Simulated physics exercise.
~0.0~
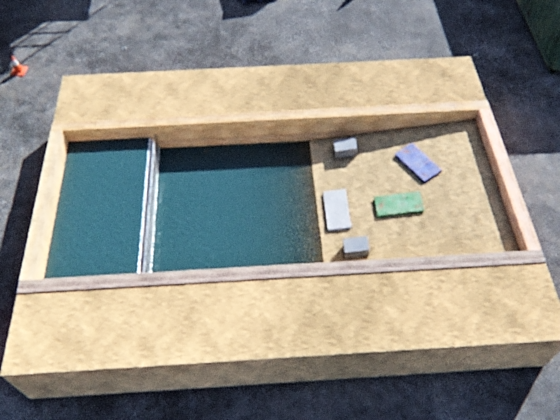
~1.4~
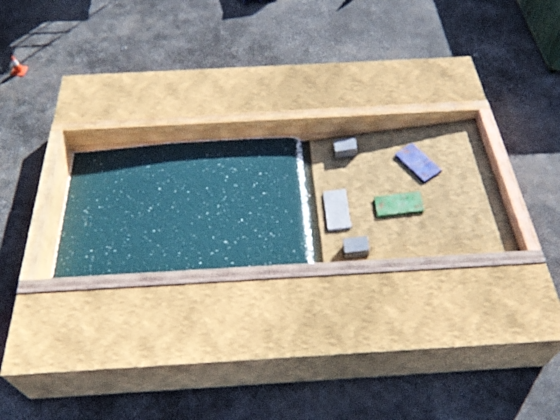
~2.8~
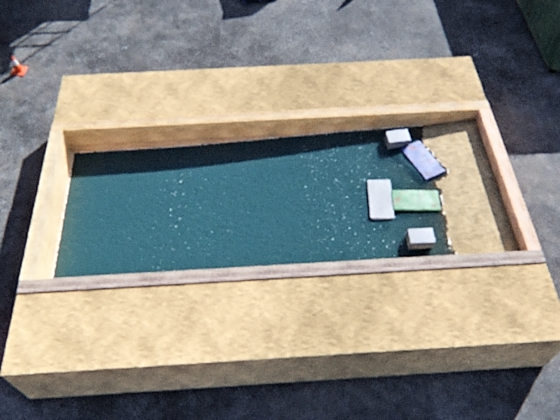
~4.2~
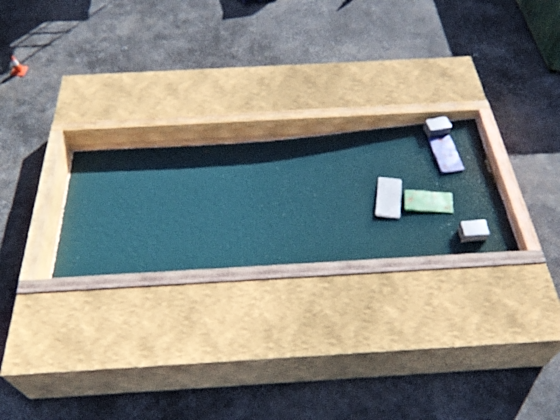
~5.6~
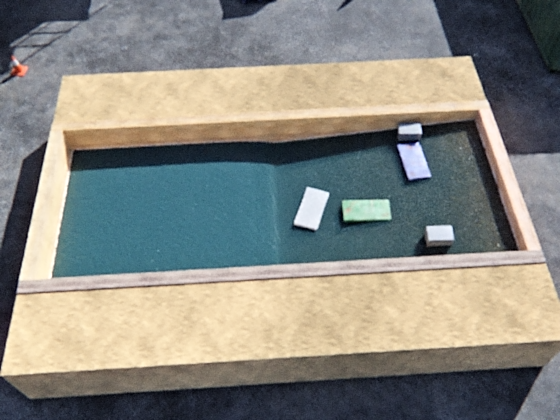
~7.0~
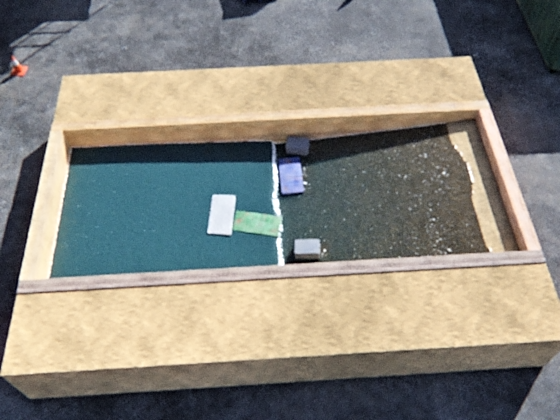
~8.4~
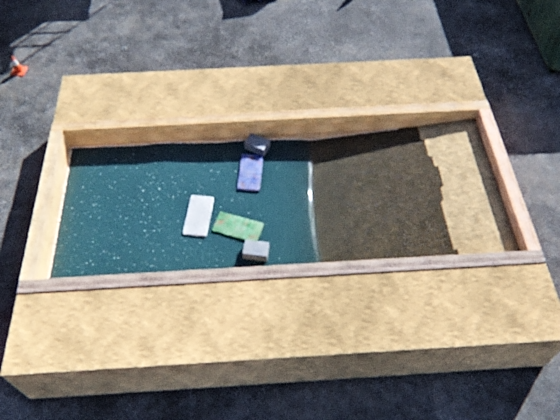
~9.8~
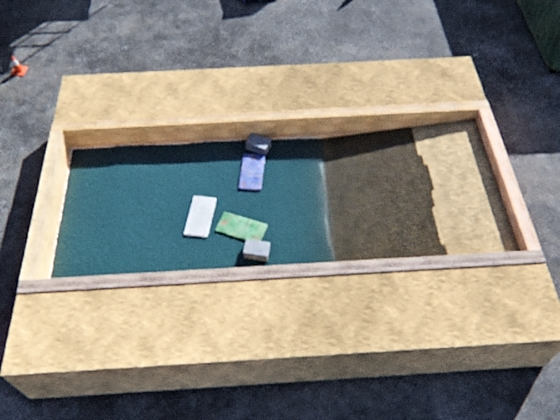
A sandy-coloured rectangular basin, seen from above at an angle on dark grey ground, holds blue-green water behind a pale barrier on its left. On the bare sandy slope at right lie a white slab, a green float, a blue float and two small grey blocks. The barrier disappears, and the water rushes right, lifting the pieces and pushing them up the slope until it reaches the right end. Then it drains back, carrying them all far left past their starting places. They finish afloat near the middle, beside a dark wet stretch of slope.
